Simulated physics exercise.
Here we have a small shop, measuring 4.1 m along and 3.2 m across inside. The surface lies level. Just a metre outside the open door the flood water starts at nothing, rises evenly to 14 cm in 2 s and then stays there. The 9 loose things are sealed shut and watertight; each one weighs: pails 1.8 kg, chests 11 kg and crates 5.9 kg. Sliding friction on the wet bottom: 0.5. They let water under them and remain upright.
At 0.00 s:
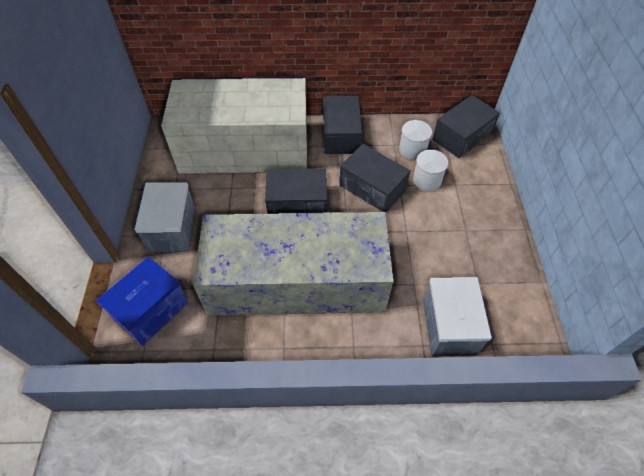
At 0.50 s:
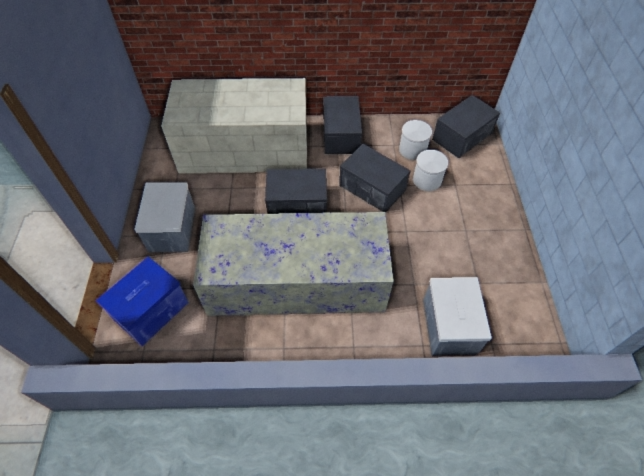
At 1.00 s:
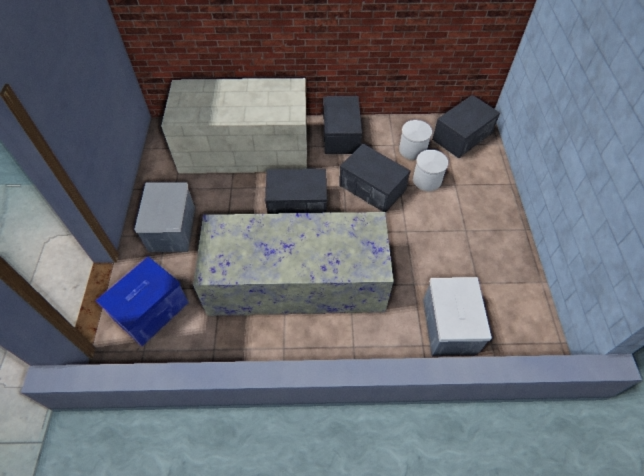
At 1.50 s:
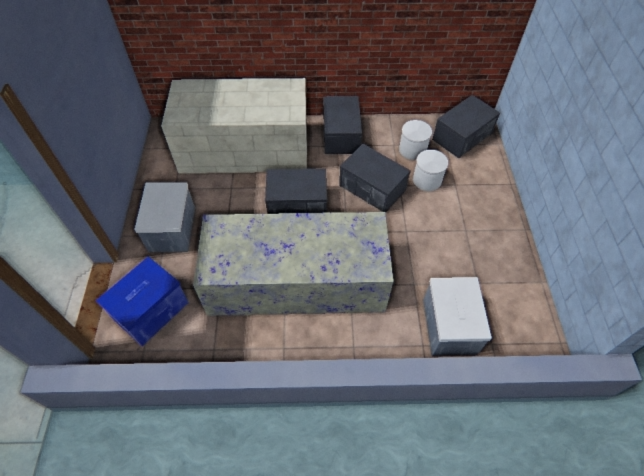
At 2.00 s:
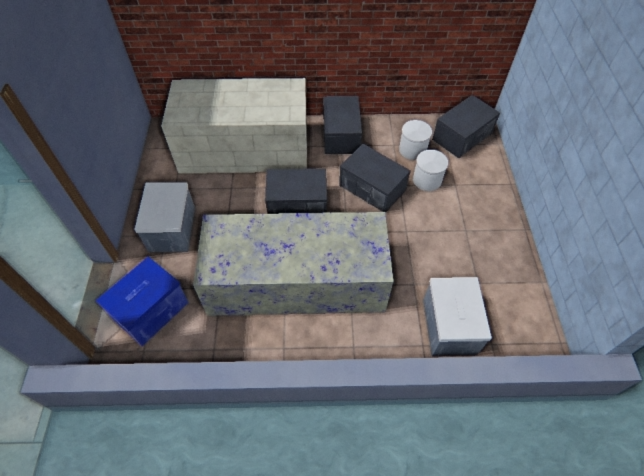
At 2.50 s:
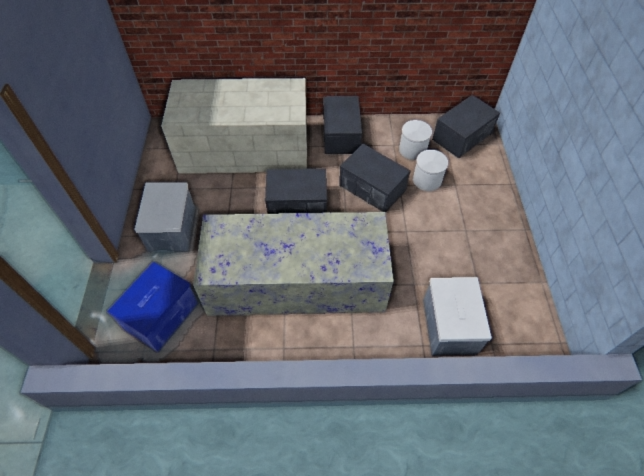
At the start, boxes, two white cylinders and two large blocks stand on a dry tiled floor between walls. Water spreads over the ground outside, then enters through the opening at left. It reaches the blue chest, which shifts slightly right and turns a little, while everything else stays still.
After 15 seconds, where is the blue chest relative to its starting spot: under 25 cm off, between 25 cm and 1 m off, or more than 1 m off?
It is more than 1 m off.
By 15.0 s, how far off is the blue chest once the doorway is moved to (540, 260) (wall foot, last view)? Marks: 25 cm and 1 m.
By then the blue chest has shifted a small amount.
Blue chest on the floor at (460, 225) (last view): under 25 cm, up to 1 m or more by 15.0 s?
I'd say it budges a bit.
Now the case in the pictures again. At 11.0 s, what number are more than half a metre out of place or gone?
At that time I count 7.
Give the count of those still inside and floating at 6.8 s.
At that instant the tally stands at 2.
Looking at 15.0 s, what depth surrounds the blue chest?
I'd put it at about 9 cm.
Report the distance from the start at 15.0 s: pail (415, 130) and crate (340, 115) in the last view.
The first is 60 cm from its start, the second 120 cm.
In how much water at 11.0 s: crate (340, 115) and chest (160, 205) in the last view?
I'd put it at 4 cm and 6 cm respectively.
After 3.5 s the blue chest is near (203, 326), 0.7 m from its start, aground; 0 afloat.
After 6.8 s the blue chest is near (433, 324), 2.4 m from its start, aground; 2 afloat.
After 11.0 s the blue chest is near (524, 320), 3.2 m from its start, afloat; 9 afloat.
After 15.0 s the blue chest is near (484, 235), 3.0 m from its start, afloat; 9 afloat.
